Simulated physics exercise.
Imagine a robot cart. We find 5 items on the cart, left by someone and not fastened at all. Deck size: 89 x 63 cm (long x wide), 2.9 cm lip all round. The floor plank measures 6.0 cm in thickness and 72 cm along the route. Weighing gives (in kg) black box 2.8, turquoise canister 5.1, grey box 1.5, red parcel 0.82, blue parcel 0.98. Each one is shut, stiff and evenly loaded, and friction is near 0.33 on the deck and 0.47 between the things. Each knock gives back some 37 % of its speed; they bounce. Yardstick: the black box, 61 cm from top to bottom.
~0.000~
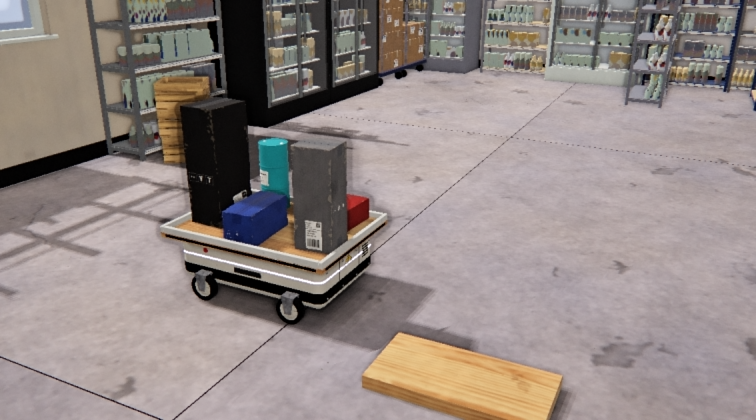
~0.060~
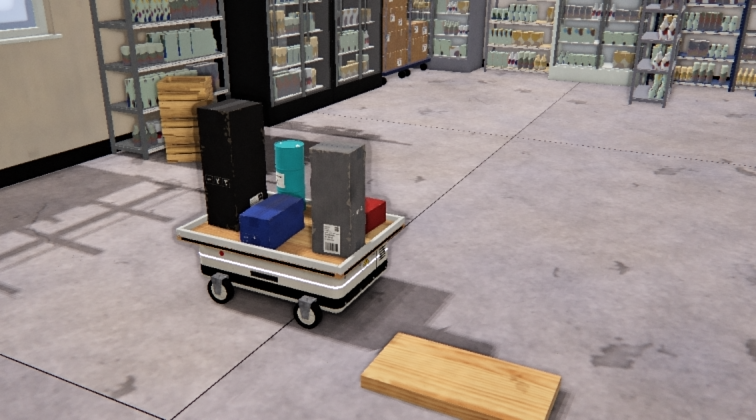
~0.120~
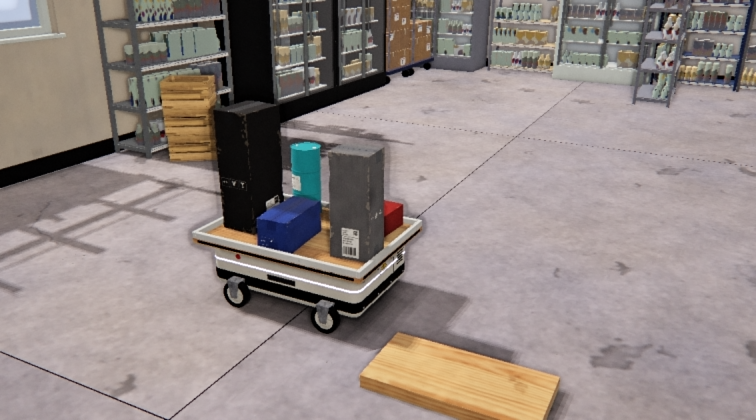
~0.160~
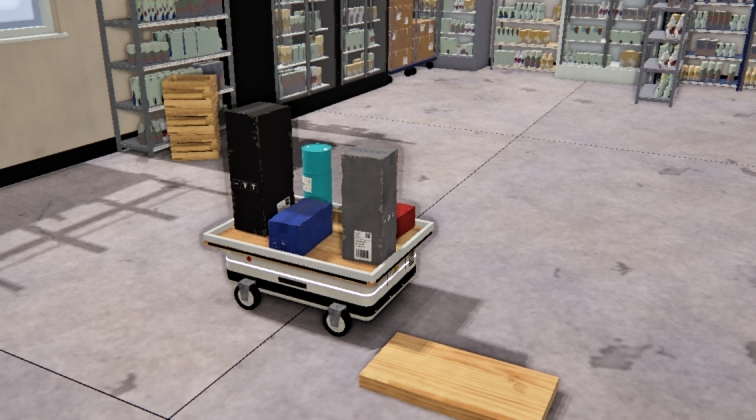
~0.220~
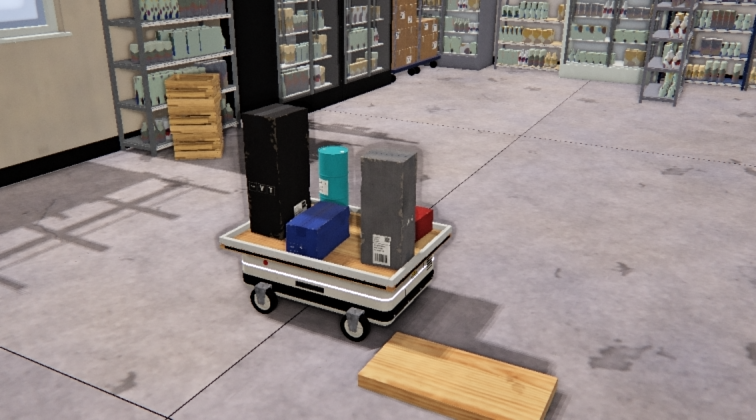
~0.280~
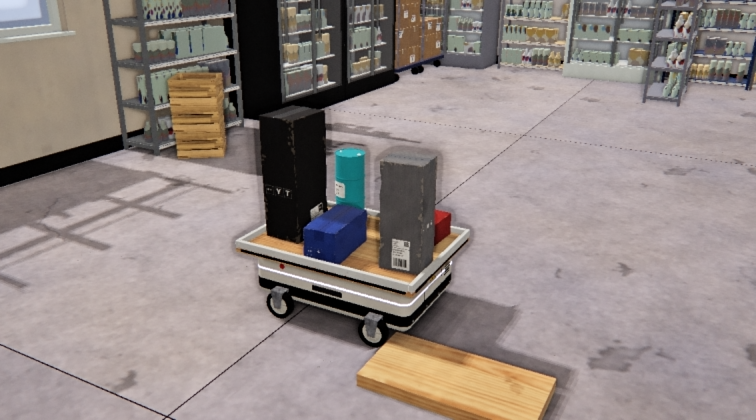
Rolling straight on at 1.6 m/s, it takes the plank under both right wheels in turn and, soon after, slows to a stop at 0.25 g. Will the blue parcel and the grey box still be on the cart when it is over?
One by one: Blue parcel: Retained; grey box: Retained.
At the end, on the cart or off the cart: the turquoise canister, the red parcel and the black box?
Turquoise canister: Goes out of bounds; red parcel: Stays in bounds; black box: Goes out of bounds.
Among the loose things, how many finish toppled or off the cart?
My answer is 3.
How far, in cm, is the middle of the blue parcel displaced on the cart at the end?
Roughly 12 cm.
By 0.78 s, cart has run 125 cm; grey box tilted 67° near (553, 214); blue parcel tilted 25° near (499, 231); black box tilted 16°.
By 1.38 s, cart has run 219 cm; black box and turquoise canister now off the cart; grey box on its side; blue parcel tilted 5° near (720, 320).
When it is over (2.4 s), off the cart, black box and turquoise canister; lying over on the cart, grey box; not toppled but over 10 cm from the start, blue parcel; red parcel within 10 cm of the start.
